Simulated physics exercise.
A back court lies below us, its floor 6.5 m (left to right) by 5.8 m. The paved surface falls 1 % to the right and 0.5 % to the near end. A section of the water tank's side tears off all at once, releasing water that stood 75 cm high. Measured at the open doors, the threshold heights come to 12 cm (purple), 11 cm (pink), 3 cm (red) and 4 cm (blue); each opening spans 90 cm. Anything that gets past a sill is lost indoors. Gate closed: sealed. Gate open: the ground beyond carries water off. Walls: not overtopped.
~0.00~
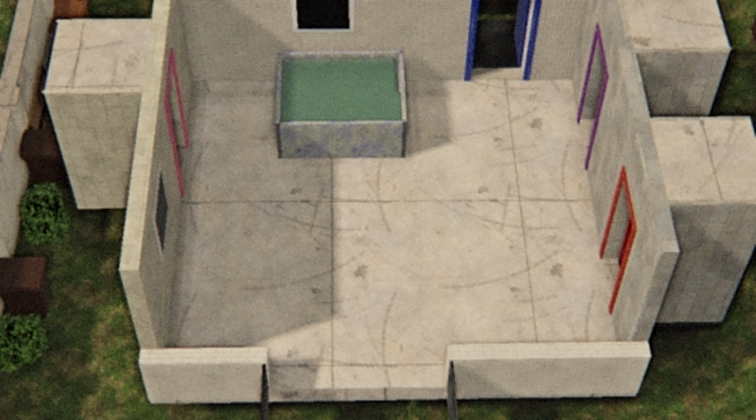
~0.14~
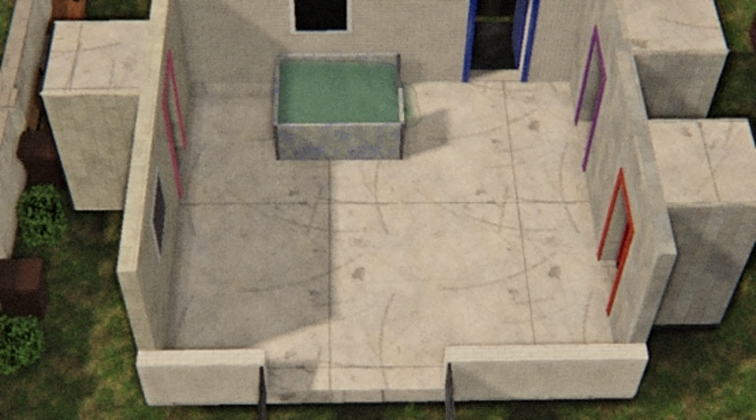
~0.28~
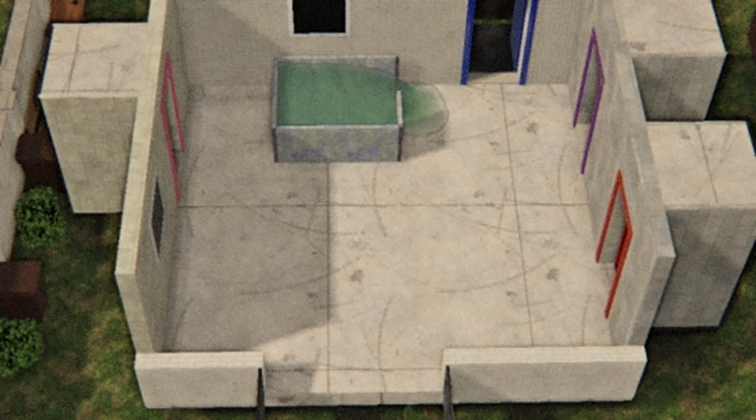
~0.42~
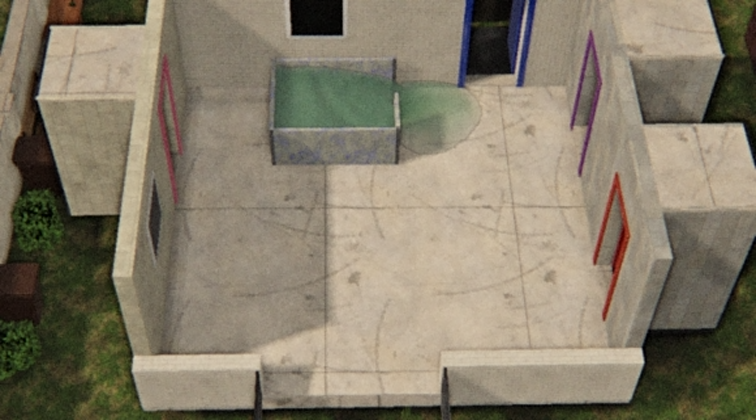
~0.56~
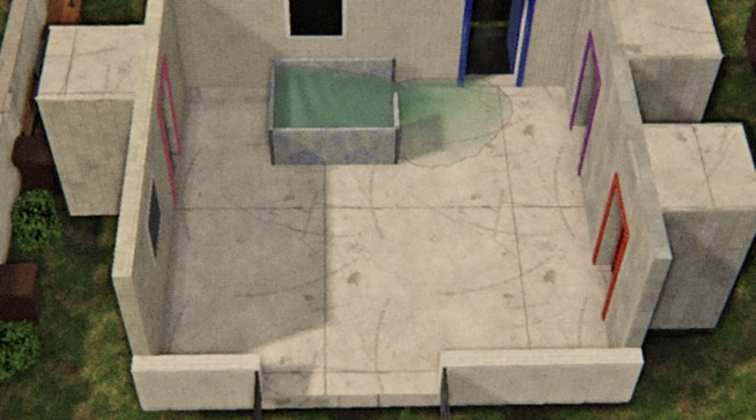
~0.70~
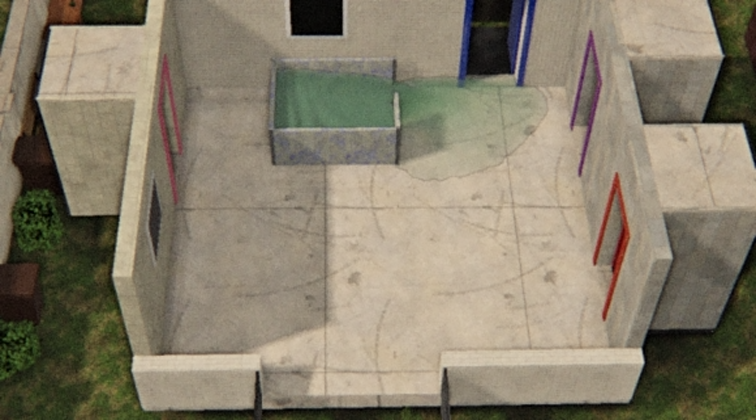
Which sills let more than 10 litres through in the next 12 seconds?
In the end at the purple door the inflow will be out of bounds. At the pink door the inflow will be within bounds. At the red door the inflow will be out of bounds. At the blue door the inflow will be out of bounds.
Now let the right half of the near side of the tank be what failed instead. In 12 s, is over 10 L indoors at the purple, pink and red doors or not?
At purple the amount is beneath the mark, at pink it is beneath the mark, and at red it is higher than the mark.
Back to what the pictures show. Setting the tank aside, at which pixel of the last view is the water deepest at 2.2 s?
Position: About (565, 103).
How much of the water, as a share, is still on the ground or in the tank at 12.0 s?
It comes to near 70 per cent.
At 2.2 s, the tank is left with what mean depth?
Roughly 39 cm on average.
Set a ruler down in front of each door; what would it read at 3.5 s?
Purple 22 cm, pink 0 cm, red 6 cm, blue 12 cm.
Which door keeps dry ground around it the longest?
It's the pink door.
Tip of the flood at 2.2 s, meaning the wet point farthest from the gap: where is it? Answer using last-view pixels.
(595, 284).
After 1.4 s water covers 20 % of the floor and is deepest (46 cm) near (564, 95); purple door 22 cm at the sill, 5 L in, pink door not reached, red door not reached, blue door 13 cm at the sill, 19 L in.
After 2.2 s water covers 20 % of the floor and is deepest (40 cm) near (565, 103); purple door 30 cm at the sill, 68 L in, pink door not reached, red door 1 cm at the sill, 0 L in, blue door 11 cm at the sill, 45 L in.
After 3.5 s water covers 35 % of the floor and is deepest (28 cm) near (598, 377); purple door 22 cm at the sill, 154 L in, pink door not reached, red door 6 cm at the sill, 4 L in, blue door 12 cm at the sill, 71 L in.
After 7.0 s water covers 65 % of the floor and is deepest (16 cm) near (598, 377); purple door 13 cm at the sill, 218 L in, pink door not reached, red door 5 cm at the sill, 16 L in, blue door 8 cm at the sill, 122 L in.
After 12.0 s water covers 90 % of the floor and is deepest (10 cm) near (611, 377); purple door 8 cm at the sill, 222 L in, pink door 2 cm at the sill, 0 L in, red door 7 cm at the sill, 70 L in, blue door 5 cm at the sill, 147 L in.
